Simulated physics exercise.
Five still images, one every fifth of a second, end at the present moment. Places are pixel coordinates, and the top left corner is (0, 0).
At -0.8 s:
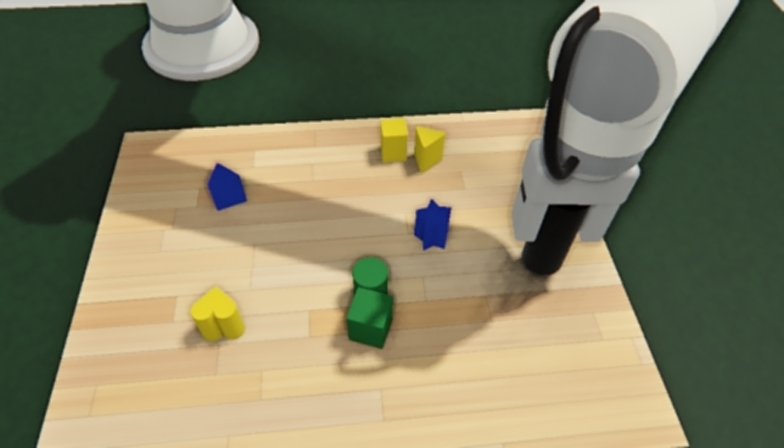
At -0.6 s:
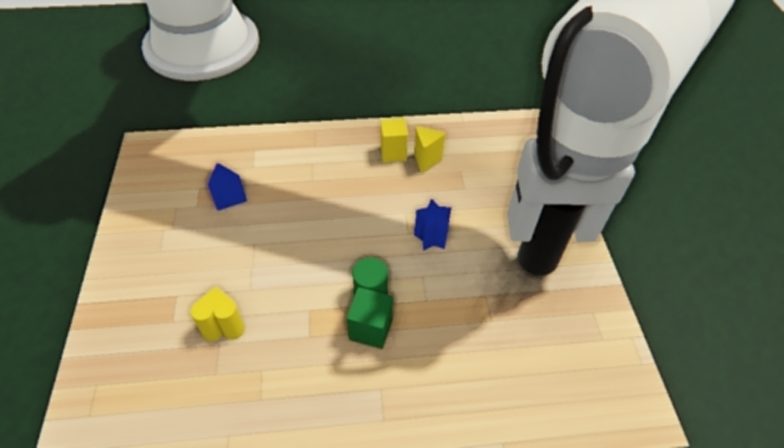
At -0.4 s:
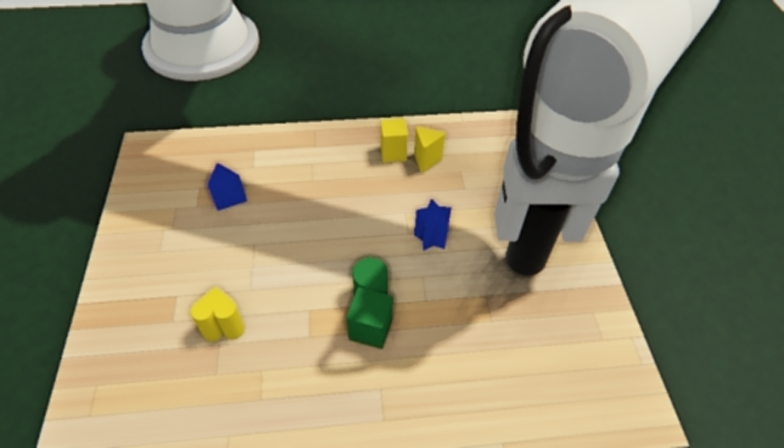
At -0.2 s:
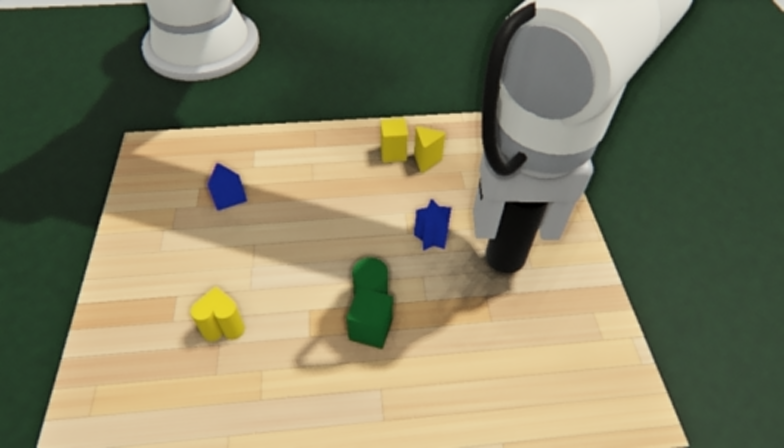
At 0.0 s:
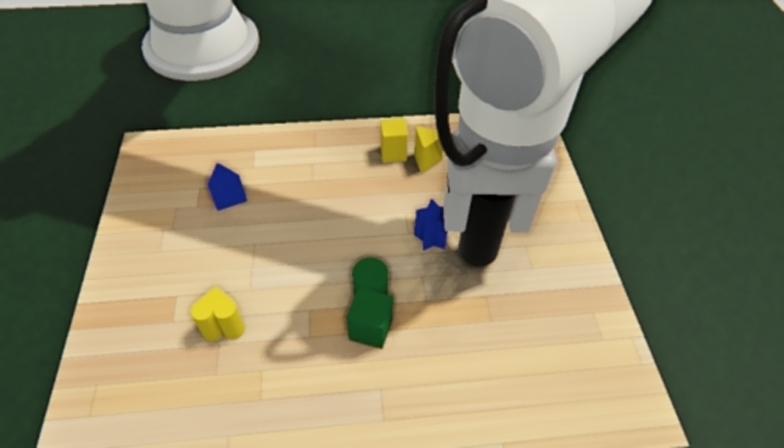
Robot arm with a black rod sliding left across a wooden board toward a blue star-shaped block, the scattered blocks staying still.
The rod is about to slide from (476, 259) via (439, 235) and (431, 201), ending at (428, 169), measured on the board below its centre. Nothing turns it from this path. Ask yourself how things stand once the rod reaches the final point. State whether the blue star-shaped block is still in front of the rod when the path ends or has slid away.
Beside or behind.
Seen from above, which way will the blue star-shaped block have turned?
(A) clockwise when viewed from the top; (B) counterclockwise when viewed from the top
That would be B.
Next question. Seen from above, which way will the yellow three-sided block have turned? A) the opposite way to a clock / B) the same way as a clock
It's B.
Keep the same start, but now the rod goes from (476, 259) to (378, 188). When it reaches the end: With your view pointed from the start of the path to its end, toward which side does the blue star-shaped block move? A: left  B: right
The correct letter is A.
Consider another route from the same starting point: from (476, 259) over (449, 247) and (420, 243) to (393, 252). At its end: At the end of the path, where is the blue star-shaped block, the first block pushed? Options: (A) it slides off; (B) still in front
Letter A.
On the path given first. One third of the way, rod at (440, 225); blue star-shaped block at (410, 200).
Two thirds of the way, rod at (432, 191); blue star-shaped block at (402, 193), turned 25° anticlockwise.
At the end, rod at (429, 159); yellow square piece in place; yellow three-sided block at (426, 123), turned 30° clockwise; blue star-shaped block at (402, 193), turned 25° anticlockwise.
